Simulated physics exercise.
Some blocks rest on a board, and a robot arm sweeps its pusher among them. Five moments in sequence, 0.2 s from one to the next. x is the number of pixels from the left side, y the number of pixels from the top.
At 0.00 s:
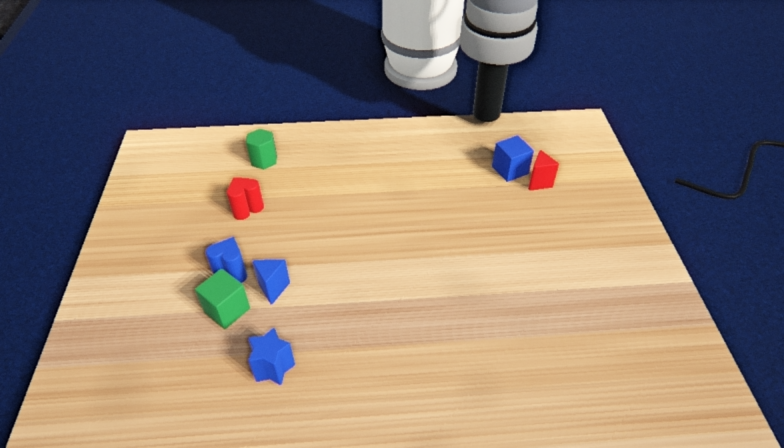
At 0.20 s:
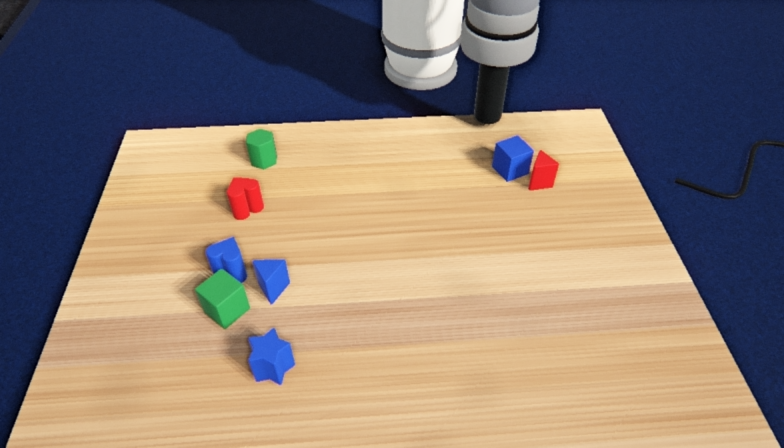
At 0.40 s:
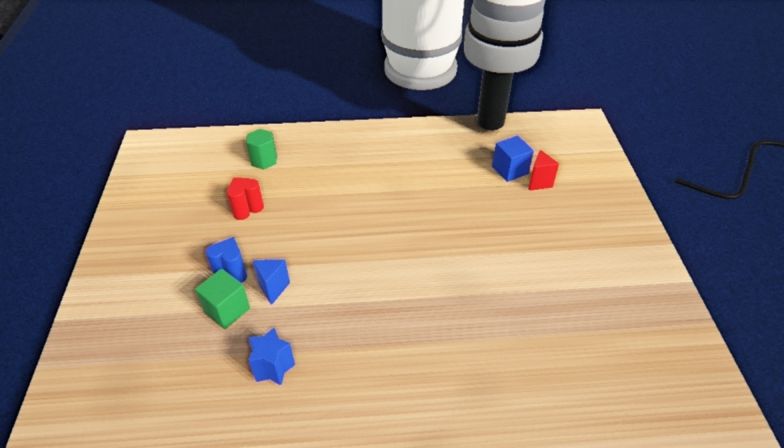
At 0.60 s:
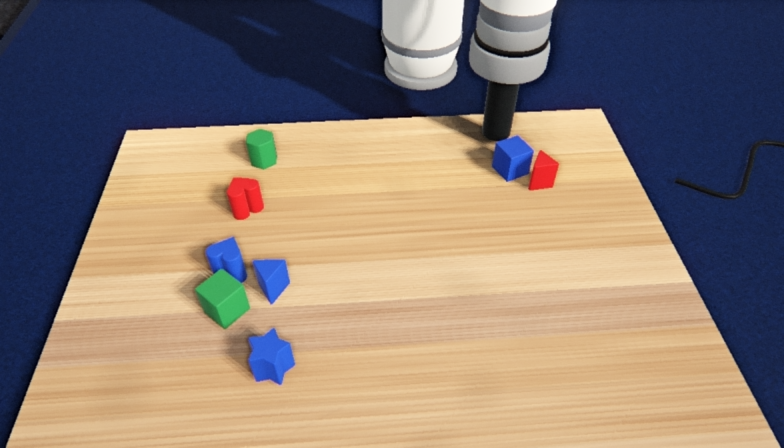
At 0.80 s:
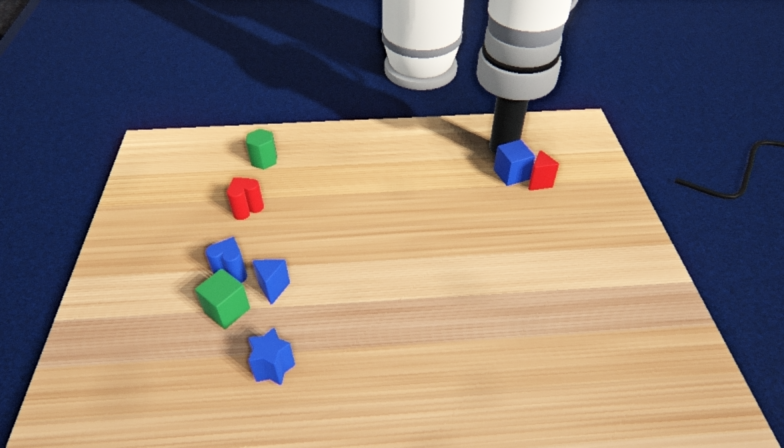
A light wooden board lies on a dark blue surface, seen from above at an angle by a still camera. A blue cube and a red triangular block sit at the upper right, with green, red and blue blocks scattered down the left side, while a robot arm holds a black pusher at the far edge. The pusher slides slightly nearer and rightward, then nudges the blue cube a tiny distance.
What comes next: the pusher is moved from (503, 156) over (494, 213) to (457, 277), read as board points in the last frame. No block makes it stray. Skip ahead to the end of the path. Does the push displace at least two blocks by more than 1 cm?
Going by the path, no.
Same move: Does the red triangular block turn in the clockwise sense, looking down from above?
I believe not.
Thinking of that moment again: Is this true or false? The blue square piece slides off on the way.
It is true.
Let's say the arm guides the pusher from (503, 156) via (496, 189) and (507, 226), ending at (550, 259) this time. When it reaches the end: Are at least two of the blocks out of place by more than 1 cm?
My answer is no.
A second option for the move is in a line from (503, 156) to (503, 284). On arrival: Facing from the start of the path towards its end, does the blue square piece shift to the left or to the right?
It's set to shift left.
On the path given first. One third of the way, pusher at (501, 187); blue square piece at (526, 188), turned 25° anticlockwise; red triangular block at (547, 161), turned 20° anticlockwise.
Two thirds of the way, pusher at (486, 228); blue square piece at (531, 196), turned 45° anticlockwise; red triangular block at (547, 161), turned 20° anticlockwise.
At the end, pusher at (458, 270); blue square piece at (531, 196), turned 45° anticlockwise; red triangular block at (547, 161), turned 20° anticlockwise.
